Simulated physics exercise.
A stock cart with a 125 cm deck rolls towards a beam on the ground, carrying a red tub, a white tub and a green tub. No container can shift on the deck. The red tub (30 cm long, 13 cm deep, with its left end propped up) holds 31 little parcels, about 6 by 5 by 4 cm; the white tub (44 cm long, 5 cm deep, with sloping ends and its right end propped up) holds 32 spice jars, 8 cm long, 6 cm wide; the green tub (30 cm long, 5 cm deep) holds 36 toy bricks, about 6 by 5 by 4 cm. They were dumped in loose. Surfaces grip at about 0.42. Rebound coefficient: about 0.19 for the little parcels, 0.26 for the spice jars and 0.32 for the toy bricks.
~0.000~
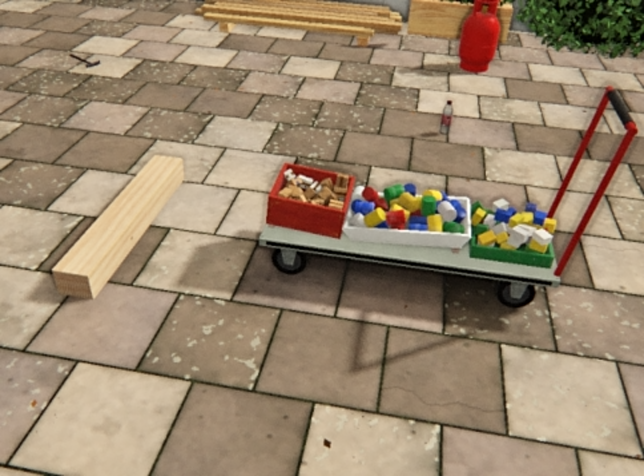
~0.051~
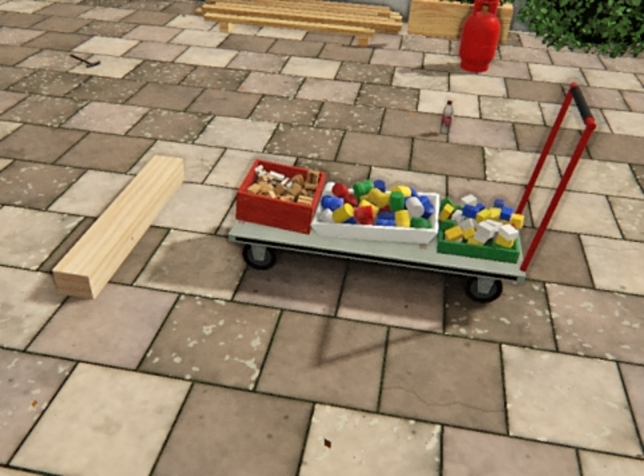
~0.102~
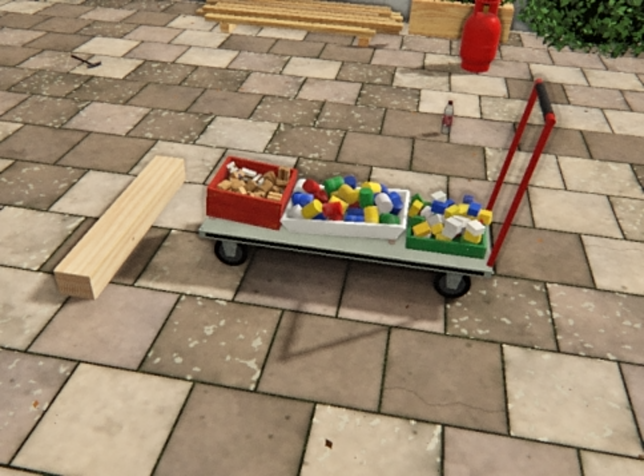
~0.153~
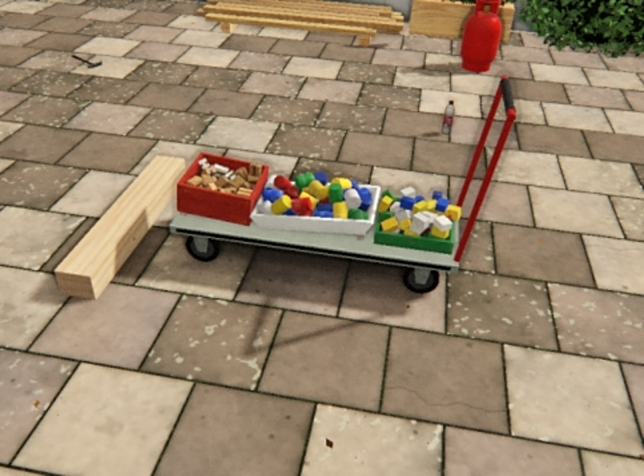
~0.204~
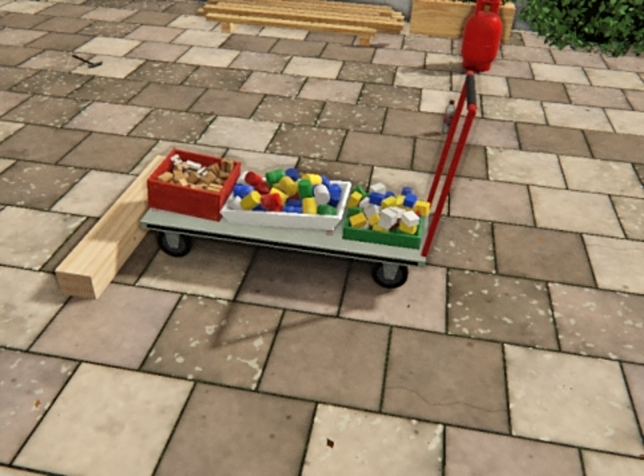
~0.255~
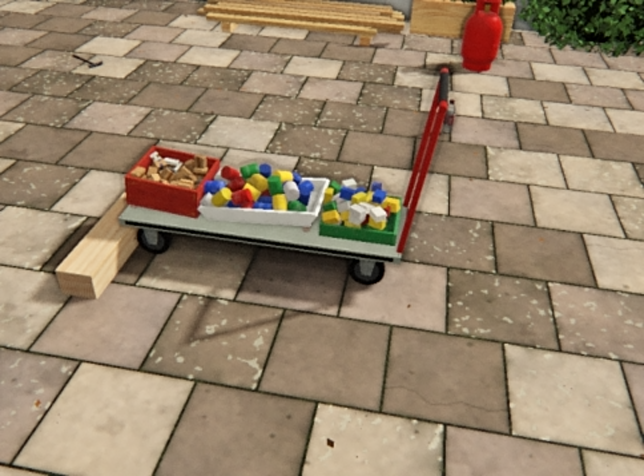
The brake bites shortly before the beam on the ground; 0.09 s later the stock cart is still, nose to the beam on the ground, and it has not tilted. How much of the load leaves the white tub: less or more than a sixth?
Over a sixth of the spice jars leave the white tub.
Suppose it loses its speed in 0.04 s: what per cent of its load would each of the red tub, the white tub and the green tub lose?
In that case red tub 0, white tub 30, green tub 50 per cent.
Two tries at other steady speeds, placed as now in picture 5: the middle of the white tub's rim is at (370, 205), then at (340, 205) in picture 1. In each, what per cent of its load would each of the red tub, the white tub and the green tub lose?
Red tub 0 then 0, white tub 20 then 10, green tub 20 then 10 per cent.
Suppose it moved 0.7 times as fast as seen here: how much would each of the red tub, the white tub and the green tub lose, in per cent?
Then red tub 0, white tub 20, green tub 20 per cent.
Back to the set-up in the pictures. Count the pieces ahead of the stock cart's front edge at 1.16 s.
About 1.
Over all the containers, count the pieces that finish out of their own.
About 20.
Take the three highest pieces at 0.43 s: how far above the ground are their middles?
About 46 cm.
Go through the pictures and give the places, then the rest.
In the first frame (places track the rim corner closest to us here), white tub (468, 235); green tub (551, 256); 68 cm to go; all still inside.
The second frame shows white tub (435, 231); green tub (517, 251); 54 cm to go.
The third frame shows white tub (403, 226); green tub (484, 247); 40 cm to go.
The fourth frame shows white tub (370, 222); green tub (451, 242); 27 cm to go.
The fifth frame shows white tub (338, 217); green tub (418, 237); 13 cm to go.
The sixth frame shows white tub (315, 214); green tub (394, 233); stopping; all still inside.
After 0.31 s, the red tub has all 31, the white tub has all 32 and the green tub is down by 1 of 36.
After 0.43 s, the red tub has all 31, the white tub is down by 4 of 32 and the green tub is down by 6 of 36.
After 0.66 s, the red tub has all 31, the white tub is down by 10 of 32 and the green tub is down by 11 of 36.
Final count (at 1.16 s), the red tub has all 31, the white tub is down by 11 of 32 and the green tub is down by 11 of 36. Asked share, 11 of 32, 34 per cent.
